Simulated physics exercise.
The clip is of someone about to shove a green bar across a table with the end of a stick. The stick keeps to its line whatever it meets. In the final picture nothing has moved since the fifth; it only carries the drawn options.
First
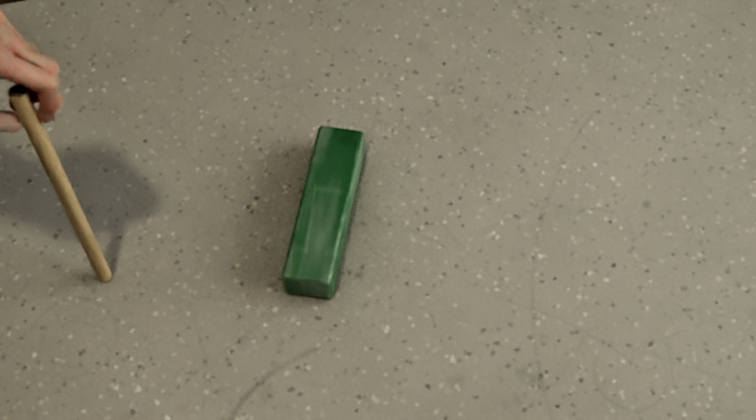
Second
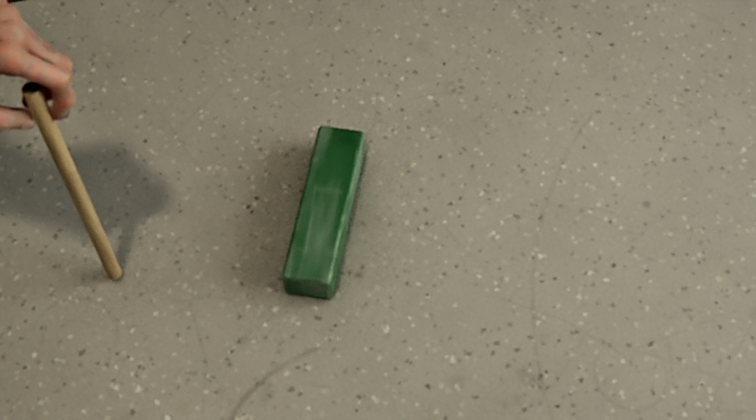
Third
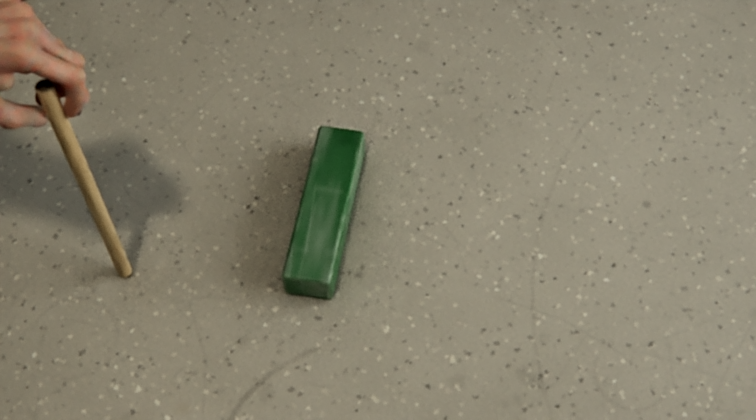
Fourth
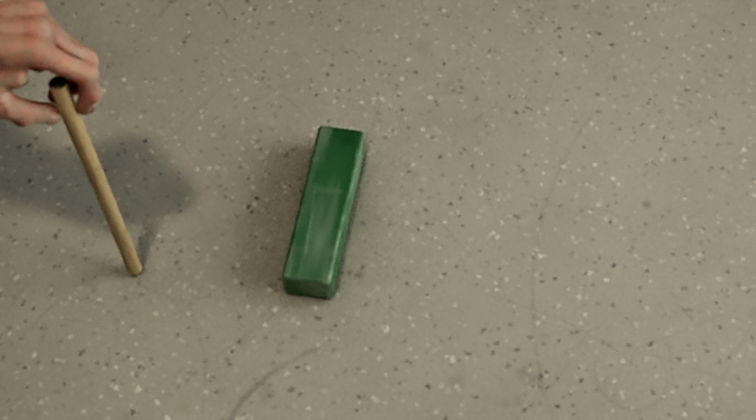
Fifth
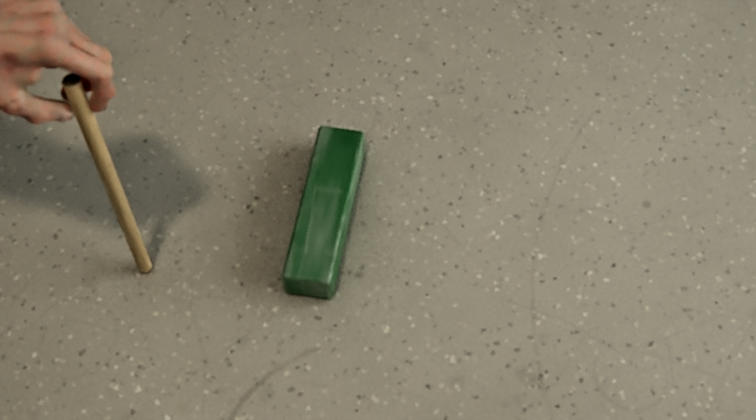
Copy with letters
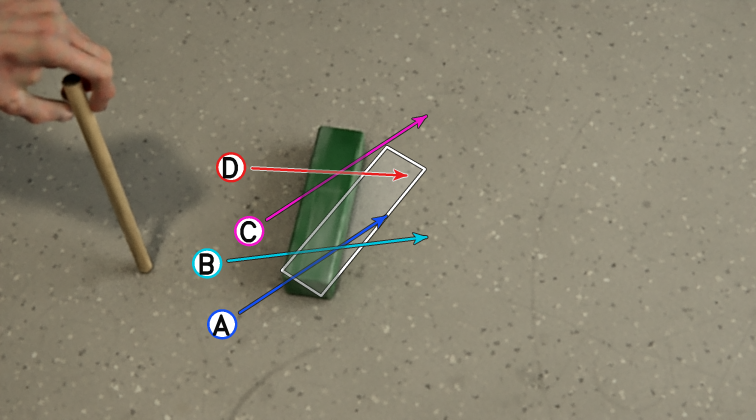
The clip shows a green bar lying still on a speckled grey surface while a hand at the upper left, gripping the top of a tilted wooden stick, moves the stick slowly a short distance to the right.
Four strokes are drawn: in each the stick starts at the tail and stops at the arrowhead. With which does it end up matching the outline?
The stick should follow C.
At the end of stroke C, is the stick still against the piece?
No.
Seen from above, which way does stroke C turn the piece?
On that stroke, clockwise.
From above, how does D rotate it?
It turns clockwise.
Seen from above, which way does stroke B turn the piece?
Anticlockwise.
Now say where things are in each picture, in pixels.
Green bar (325, 200), in the first frame.
Green bar (325, 200), in the second frame.
Green bar (325, 200), in the third frame.
Green bar (325, 200), in the fourth frame.
Green bar (325, 200), in the fifth frame.
On the marked copy, A from (240, 313) to (386, 216); B from (228, 261) to (427, 237); C from (267, 220) to (426, 116); D from (252, 168) to (406, 176).
With C. Early on, foot of the stick (327, 182), piece (340, 200).
Further on, foot of the stick (383, 145), piece (354, 202).
At the end, foot of the stick (426, 117), piece (354, 202); it fills the outline.
As for the rest, A leaves the piece out of the outline, at (392, 166); B leaves the piece out of the outline, at (405, 176); D leaves the piece out of the outline, at (369, 213).
